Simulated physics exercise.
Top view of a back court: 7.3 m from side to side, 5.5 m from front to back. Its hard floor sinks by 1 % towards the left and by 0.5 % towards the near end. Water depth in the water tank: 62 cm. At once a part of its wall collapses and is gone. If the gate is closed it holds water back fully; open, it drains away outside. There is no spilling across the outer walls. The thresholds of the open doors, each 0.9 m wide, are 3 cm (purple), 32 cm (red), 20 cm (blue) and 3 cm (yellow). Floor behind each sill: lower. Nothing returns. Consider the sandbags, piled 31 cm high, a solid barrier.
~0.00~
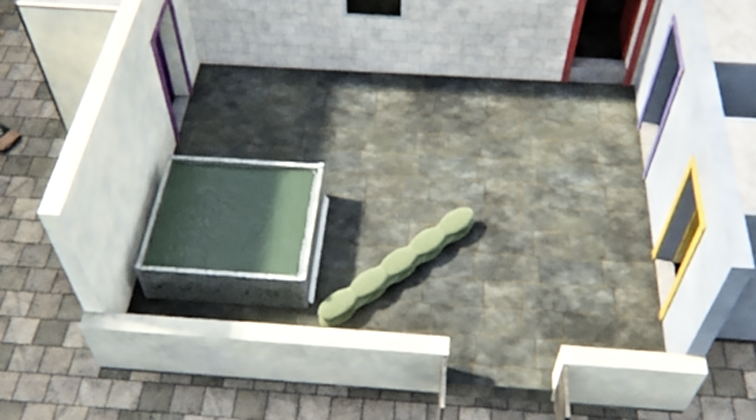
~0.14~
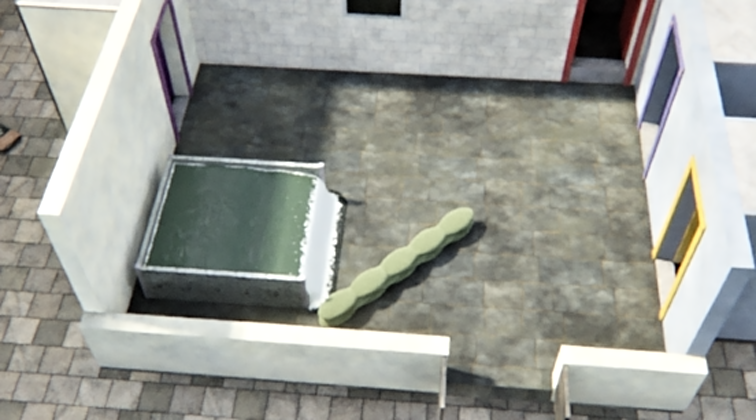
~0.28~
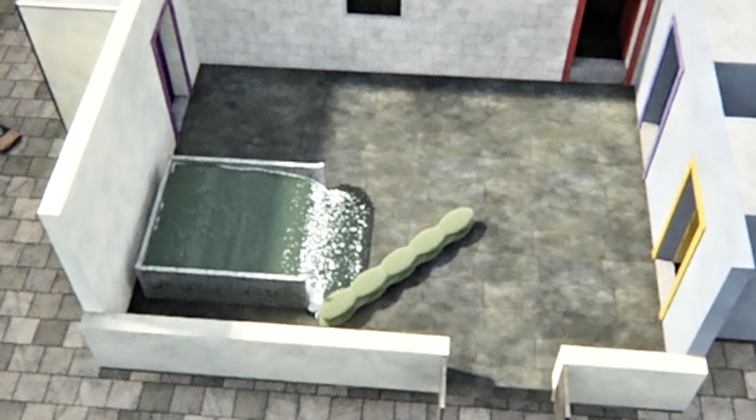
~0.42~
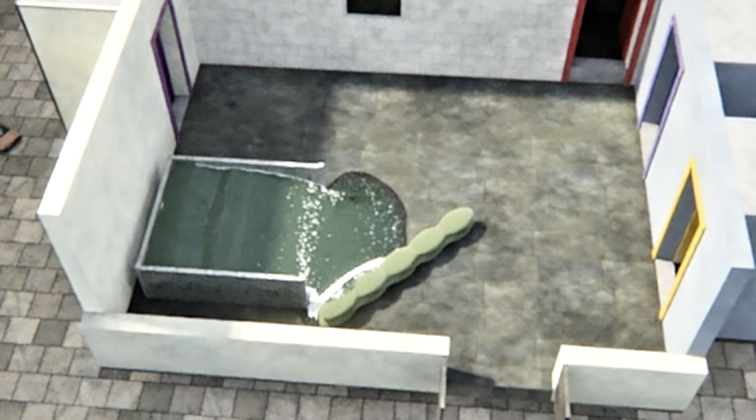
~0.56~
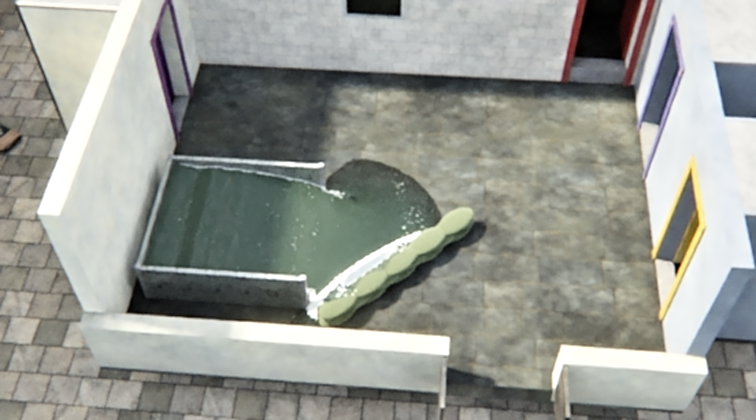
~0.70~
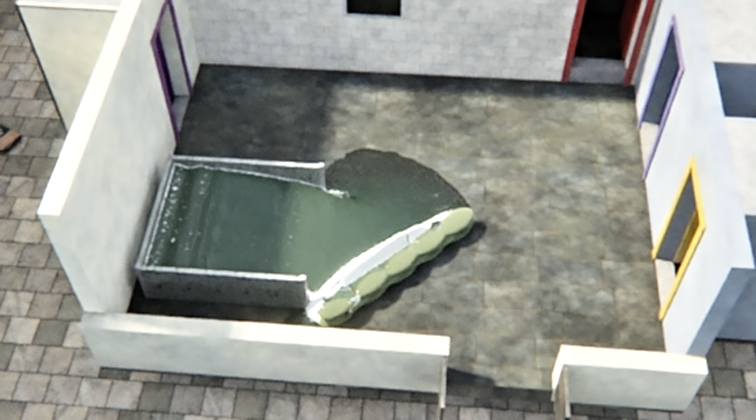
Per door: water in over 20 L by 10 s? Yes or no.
Purple door yes, red door no, blue door no, yellow door no.
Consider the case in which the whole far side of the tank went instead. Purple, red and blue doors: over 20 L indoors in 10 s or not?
So purple tops it, red stays lower, blue stays lower.
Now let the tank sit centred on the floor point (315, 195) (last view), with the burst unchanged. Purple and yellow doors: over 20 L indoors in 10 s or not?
For the purple door, the amount is too high; for the yellow door, the amount is too high.
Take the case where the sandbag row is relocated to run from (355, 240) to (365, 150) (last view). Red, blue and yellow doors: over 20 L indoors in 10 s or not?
Red within the limit, blue within the limit, yellow beyond the limit.
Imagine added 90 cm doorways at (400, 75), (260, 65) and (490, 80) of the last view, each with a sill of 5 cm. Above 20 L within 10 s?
More, less, more.
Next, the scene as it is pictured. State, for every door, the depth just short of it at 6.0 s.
In centimetres, the purple door has 8, the red door 10, the blue door 10 and the yellow door 5.
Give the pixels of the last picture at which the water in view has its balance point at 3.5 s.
I'd say somewhere around (402, 186).
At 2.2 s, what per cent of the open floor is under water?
Wet share: Near 50 percent.
After 1.4 s water covers 25 % of the floor and is deepest (42 cm) near (339, 300); purple door not reached, red door not reached, blue door not reached, yellow door not reached.
After 2.2 s water covers 50 % of the floor and is deepest (34 cm) near (339, 300); purple door not reached, red door 13 cm at the sill, 0 L in, blue door 7 cm at the sill, 0 L in, yellow door not reached.
After 3.5 s water covers 55 % of the floor and is deepest (30 cm) near (630, 94); purple door not reached, red door 25 cm at the sill, 0 L in, blue door 19 cm at the sill, 0 L in, yellow door not reached.
After 6.0 s water covers 85 % of the floor and is deepest (18 cm) near (635, 379); purple door 8 cm at the sill, 7 L in, red door 10 cm at the sill, 0 L in, blue door 10 cm at the sill, 1 L in, yellow door 5 cm at the sill, 1 L in.
After 10.0 s water covers 95 % of the floor and is deepest (12 cm) near (372, 360); purple door 9 cm at the sill, 71 L in, red door 2 cm at the sill, 0 L in, blue door 2 cm at the sill, 1 L in, yellow door 4 cm at the sill, 6 L in.
